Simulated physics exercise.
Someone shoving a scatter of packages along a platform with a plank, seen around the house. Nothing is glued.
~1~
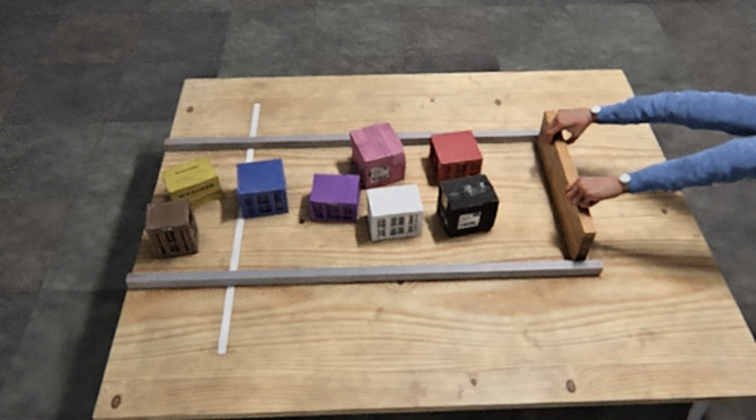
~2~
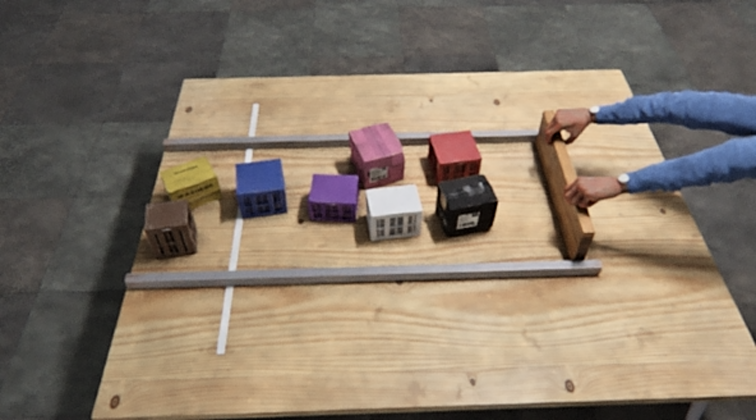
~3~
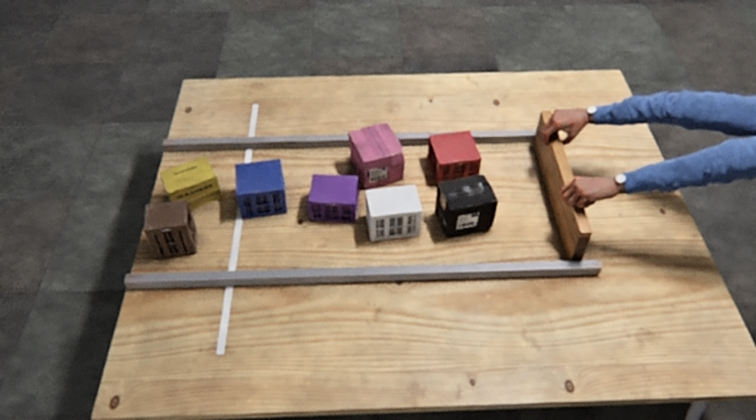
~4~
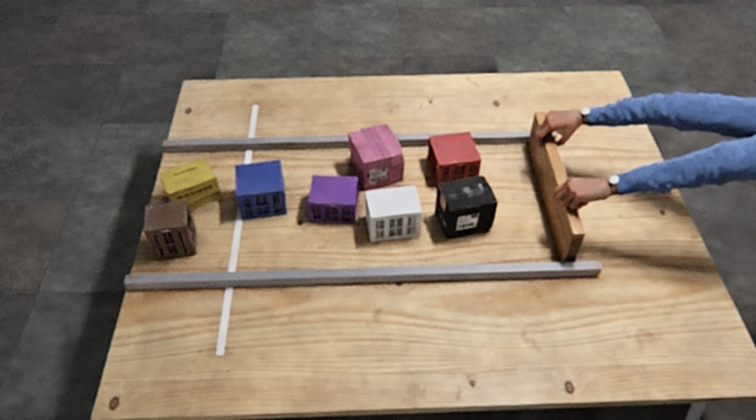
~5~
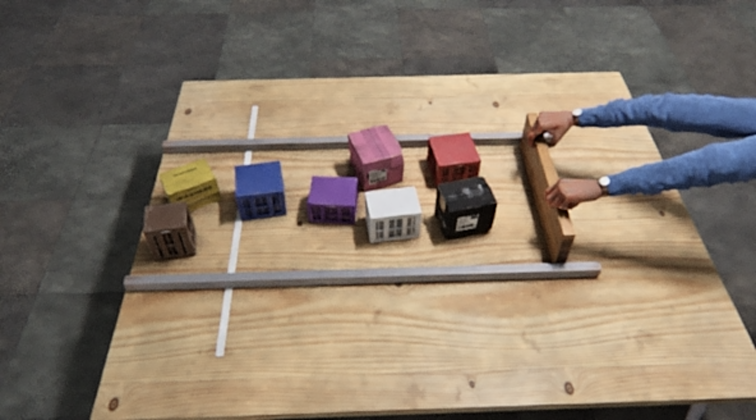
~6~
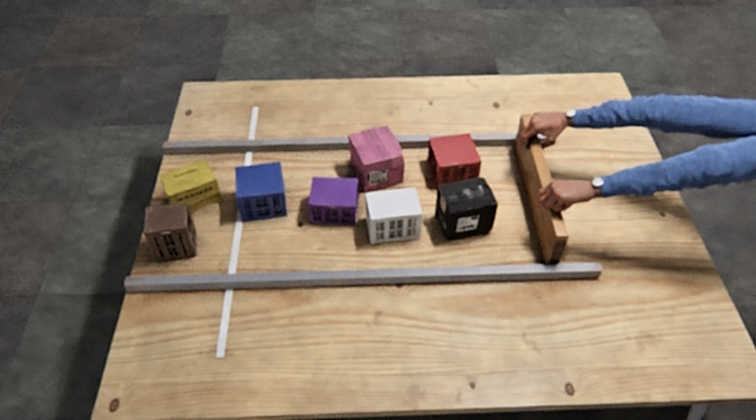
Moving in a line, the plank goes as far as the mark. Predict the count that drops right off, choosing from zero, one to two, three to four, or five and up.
The count is three to four.
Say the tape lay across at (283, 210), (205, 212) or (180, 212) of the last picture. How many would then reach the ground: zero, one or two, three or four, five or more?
Result per tape, in order - one or two / 5 or more / more than four.
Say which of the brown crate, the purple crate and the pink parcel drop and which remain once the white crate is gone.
Note: Brown crate stays up top / purple crate stays up top / pink parcel stays up top.
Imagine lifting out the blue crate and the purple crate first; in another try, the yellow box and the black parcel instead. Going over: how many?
Fallen: 2, and 1 in the other try.
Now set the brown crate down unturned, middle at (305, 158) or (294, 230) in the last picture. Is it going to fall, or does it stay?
Taking the two places in order, it ends up down and then ends up down.
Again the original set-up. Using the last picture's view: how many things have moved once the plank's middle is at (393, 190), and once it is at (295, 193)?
First 7, then 8.
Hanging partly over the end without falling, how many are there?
Counting them gives 2.
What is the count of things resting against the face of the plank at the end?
The figure is 2.
A little later, none off yet; brown crate at rest near (171, 233); yellow box at rest near (191, 188); blue crate at rest near (261, 191).
Next, none off yet; brown crate at rest near (171, 233); yellow box shifted a little near (168, 183); blue crate shifted about its own width near (218, 180).
Later still, one off so far; brown crate shifted a little near (162, 233); yellow box dropping near (128, 207); blue crate shifted well along near (175, 175).
When it is over, the number that fall off is three or four; down, blue crate, yellow box and brown crate.
